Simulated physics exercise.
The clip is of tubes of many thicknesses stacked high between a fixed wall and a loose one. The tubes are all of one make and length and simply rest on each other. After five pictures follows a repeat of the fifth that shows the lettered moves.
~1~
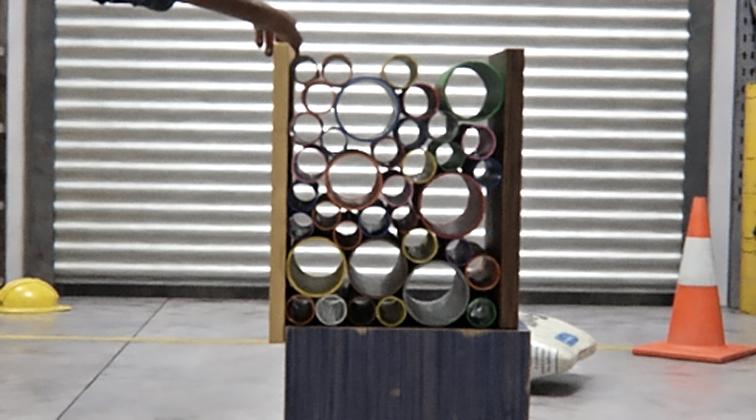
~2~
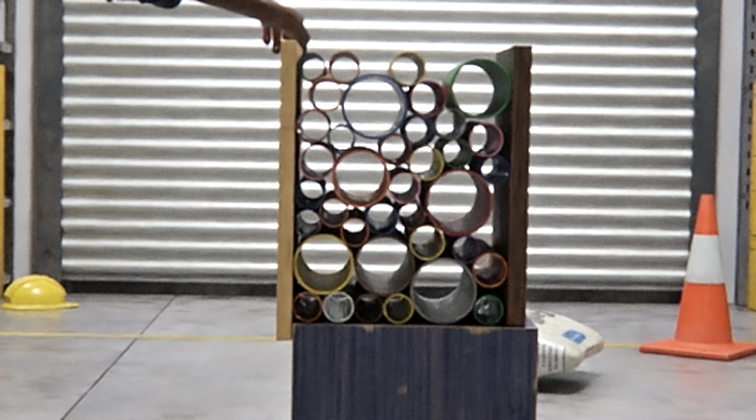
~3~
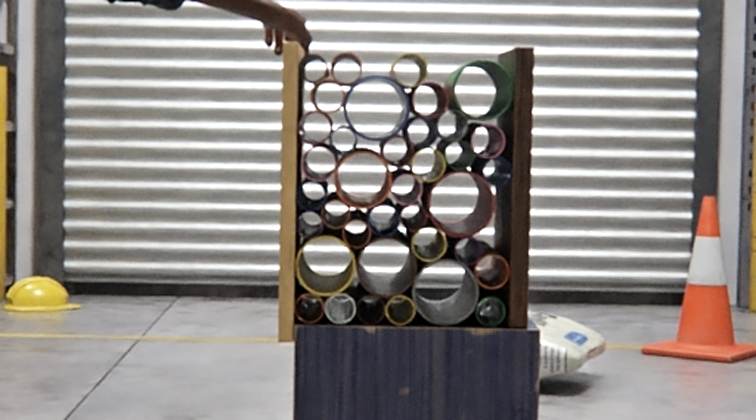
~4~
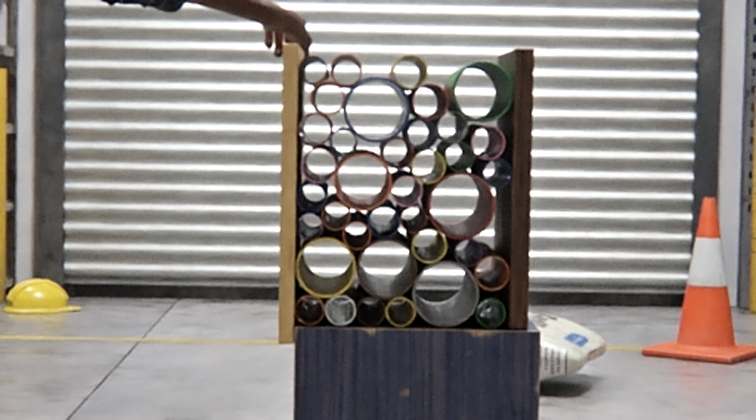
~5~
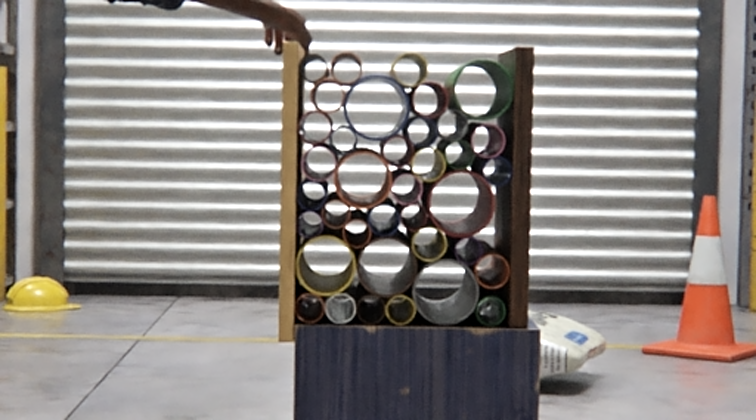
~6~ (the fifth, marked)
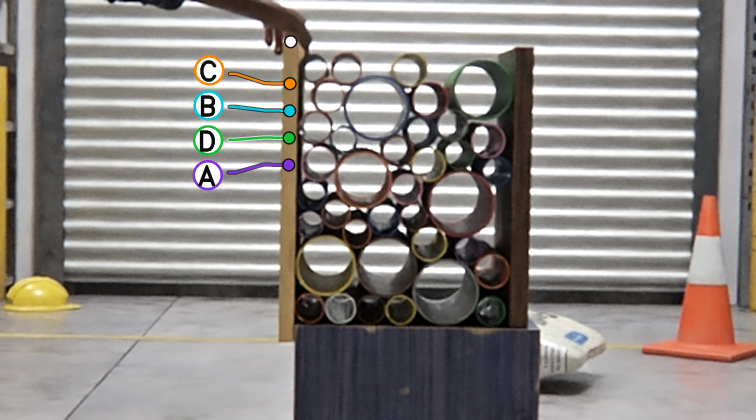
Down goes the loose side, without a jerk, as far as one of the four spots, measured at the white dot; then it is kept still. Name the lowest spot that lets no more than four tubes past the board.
Slide it to A.
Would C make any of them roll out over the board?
At C: No.
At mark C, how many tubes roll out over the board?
With C, none.
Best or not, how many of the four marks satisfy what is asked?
Four of the four.
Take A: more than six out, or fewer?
At A, fewer than six.
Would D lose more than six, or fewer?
At D, fewer than six.
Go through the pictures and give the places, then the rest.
In the first picture, a red tube (452, 205); a pink tube (309, 166).
In the second picture, nothing to place.
In the third picture, side board (293, 187).
In the fourth picture, an orange tube (310, 310); a green tube (490, 313).
In the fifth picture, an orange tube (357, 234); a red tube (461, 204); a pink tube (319, 164).
On the marked copy, A at (289, 165); B at (290, 111); C at (290, 84); D at (289, 138); the white dot at (291, 42).
With A. Early on, top of the board (298, 99).
Further on, top of the board (297, 163).
At the end, top of the board (297, 165), four out over the board.
As for the rest, B none out over the board; C none out over the board; D one out over the board.
